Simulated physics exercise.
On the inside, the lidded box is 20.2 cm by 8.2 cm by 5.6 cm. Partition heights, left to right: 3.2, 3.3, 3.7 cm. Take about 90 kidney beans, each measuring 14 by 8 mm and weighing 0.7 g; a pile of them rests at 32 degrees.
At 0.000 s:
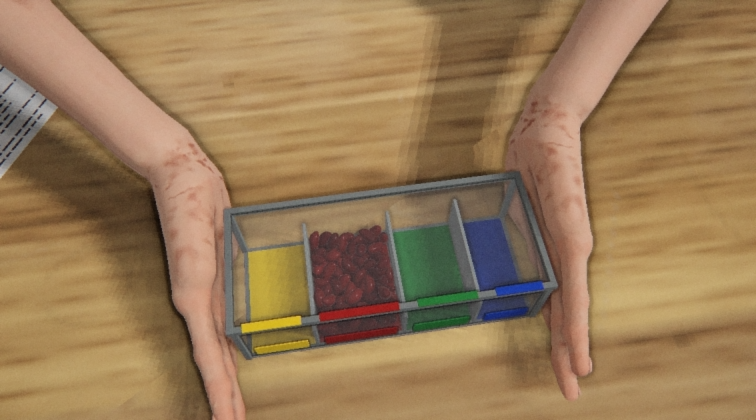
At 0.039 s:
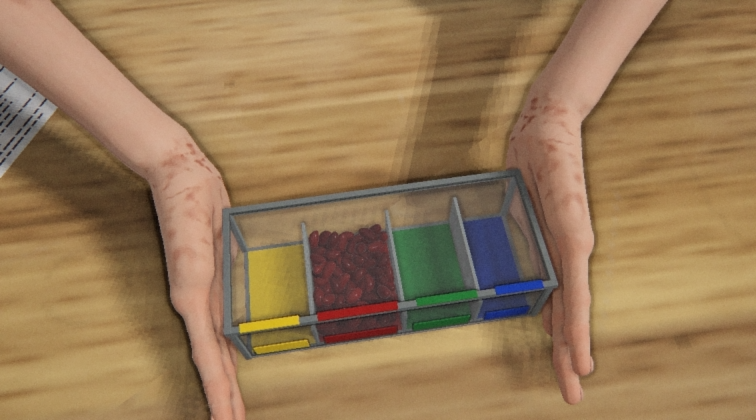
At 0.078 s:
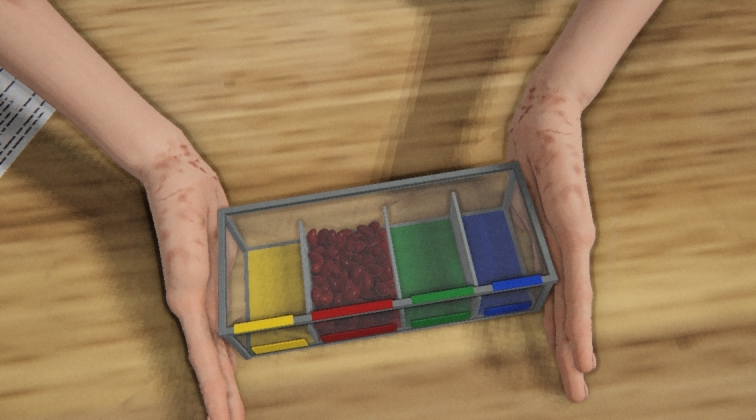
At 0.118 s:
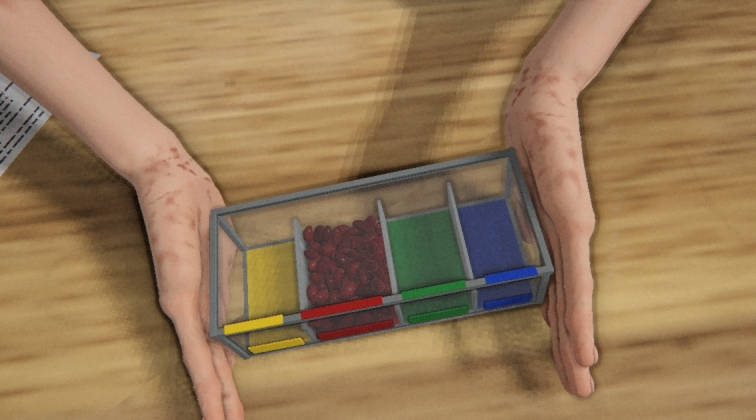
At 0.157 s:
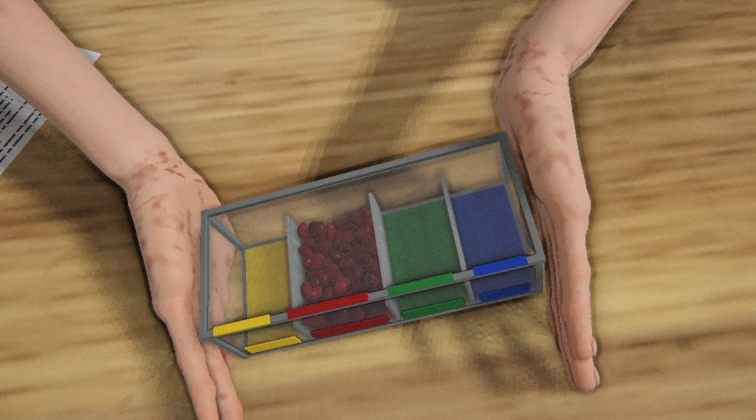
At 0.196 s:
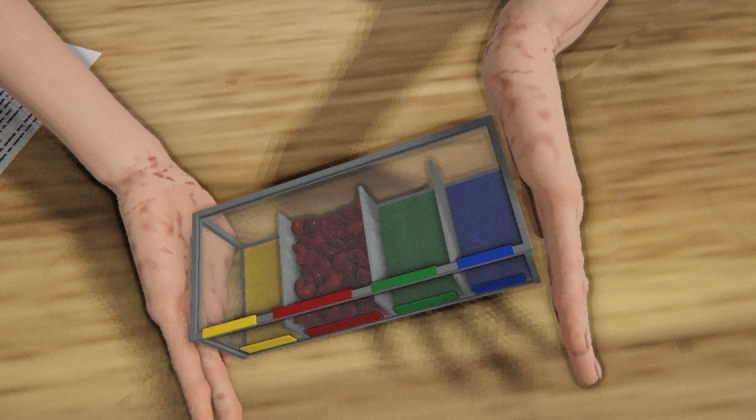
In this clip, two hands hold a clear box with yellow, red, green and blue sections, dark red beans filling the red one, above a wooden surface, then tilt it gradually so its left side sits lower than its right.
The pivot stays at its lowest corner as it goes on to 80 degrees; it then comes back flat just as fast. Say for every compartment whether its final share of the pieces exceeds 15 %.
Red compartment: Exceeds, blue compartment: Does not exceed, green compartment: Does not exceed, yellow compartment: Exceeds.
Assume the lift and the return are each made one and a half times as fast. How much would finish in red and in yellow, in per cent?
The red compartment would end with 55 per cent, the yellow one with 45 per cent.
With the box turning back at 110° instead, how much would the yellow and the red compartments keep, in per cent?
Result - yellow 100 %, red 0 %.
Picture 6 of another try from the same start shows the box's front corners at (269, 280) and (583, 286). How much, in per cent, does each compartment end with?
In the end red holds 45 %, blue holds 25 %, green holds 30 % and yellow holds 0 %.
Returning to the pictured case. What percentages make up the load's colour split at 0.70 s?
Red 90 %, blue 0 %, green 0 %, yellow 10 %.
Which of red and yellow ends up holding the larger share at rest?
Red compartment.
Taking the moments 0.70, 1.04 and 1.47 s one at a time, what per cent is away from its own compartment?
Taking the three times in turn, it reads 10, 40 and 40.
After 0.70 s, tilt 79 degrees; red 90 %, yellow 10 %.
After 1.04 s, tilt 33 degrees; red 60 %, yellow 40 %.
After 1.47 s, tilt 0 degrees; red 60 %, yellow 40 %.
At rest (2.0 s), red 60 %, blue 0 %, green 0 %, yellow 40 %.
